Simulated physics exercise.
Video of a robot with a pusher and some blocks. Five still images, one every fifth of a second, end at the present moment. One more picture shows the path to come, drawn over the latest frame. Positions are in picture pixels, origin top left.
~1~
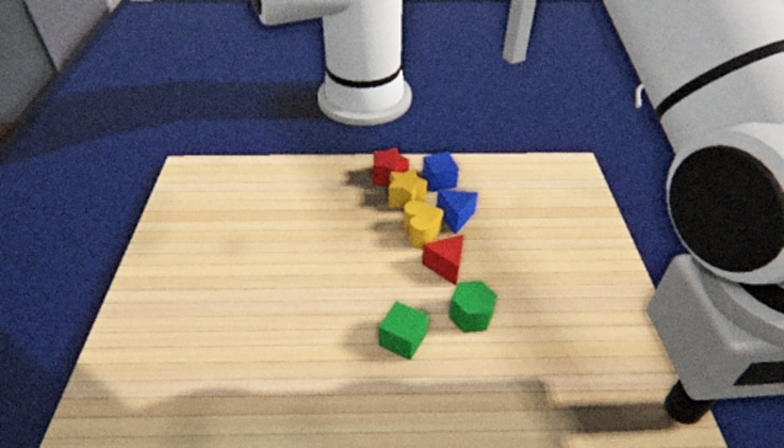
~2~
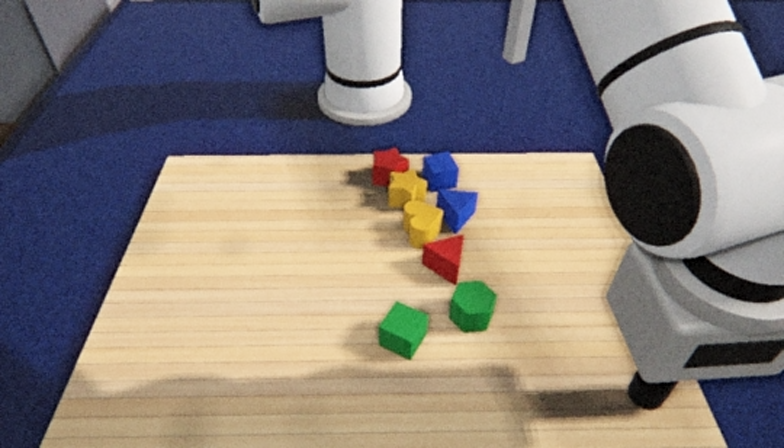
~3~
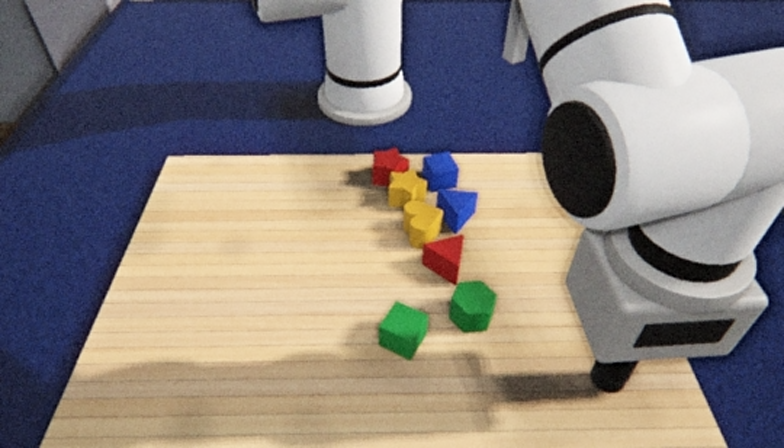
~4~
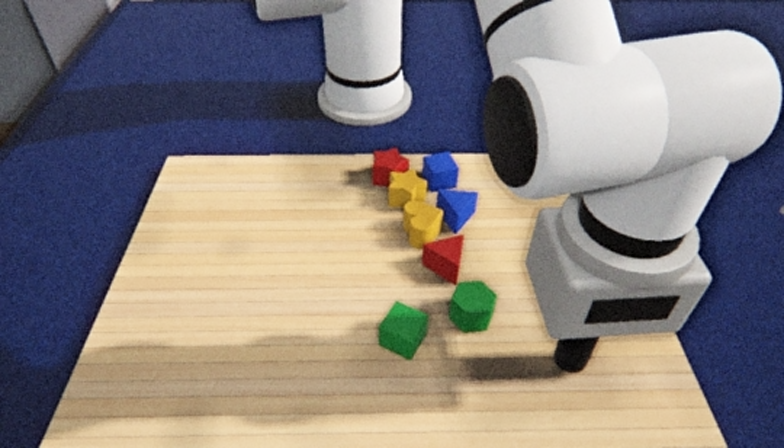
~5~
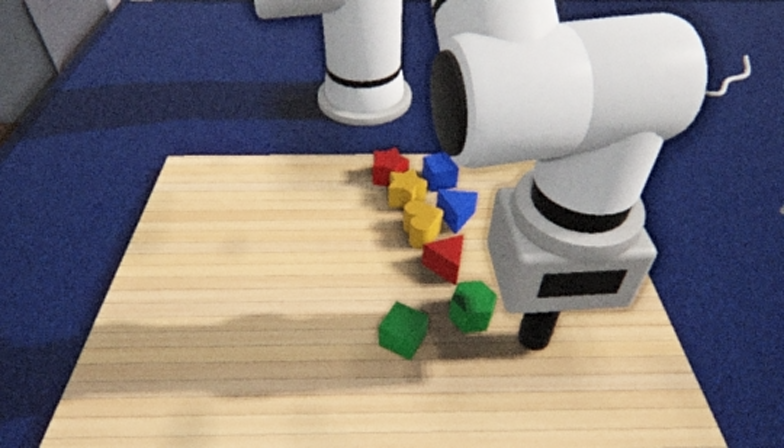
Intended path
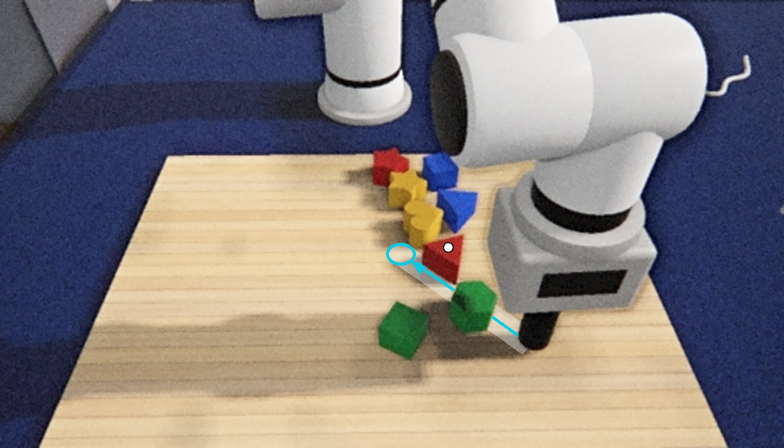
At the start, a robot arm holds its black pusher at the lower right of a wooden board, with red, yellow, blue and green blocks clustered near the middle. The arm then moves steadily left and slightly upward, bringing the pusher close to the green hexagonal block, while the blocks stay still.
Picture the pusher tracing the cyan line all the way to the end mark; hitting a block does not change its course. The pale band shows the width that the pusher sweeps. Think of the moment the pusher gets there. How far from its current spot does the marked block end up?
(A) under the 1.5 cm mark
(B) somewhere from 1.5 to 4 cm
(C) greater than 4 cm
Letter C.
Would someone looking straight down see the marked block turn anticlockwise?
In short: No.
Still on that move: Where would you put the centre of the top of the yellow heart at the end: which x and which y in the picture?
Its top face will be centred at roughly (417, 192).
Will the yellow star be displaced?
Going by the path, yes.
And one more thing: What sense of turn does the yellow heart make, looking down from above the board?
Looking down, it rotates clockwise.
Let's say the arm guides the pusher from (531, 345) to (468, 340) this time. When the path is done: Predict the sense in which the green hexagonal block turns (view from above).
Clockwise.
The drawn path runs in a line from (531, 345) to (401, 254); the dot is on the red three-sided block.
What follows on the original path. One third of the way, pusher (485, 305); green hexagonal block (452, 287), turned 20° anticlockwise.
Two thirds of the way, pusher (441, 274); yellow heart (420, 209), turned 15° clockwise; red three-sided block (434, 233), turned 15° clockwise; green hexagonal block (419, 280), turned 65° anticlockwise.
At the end, pusher (401, 248); yellow star (412, 173), turned 50° anticlockwise; yellow heart (417, 192), turned 80° clockwise; red three-sided block (404, 209), turned 40° clockwise; green hexagonal block (418, 280), turned 70° anticlockwise.
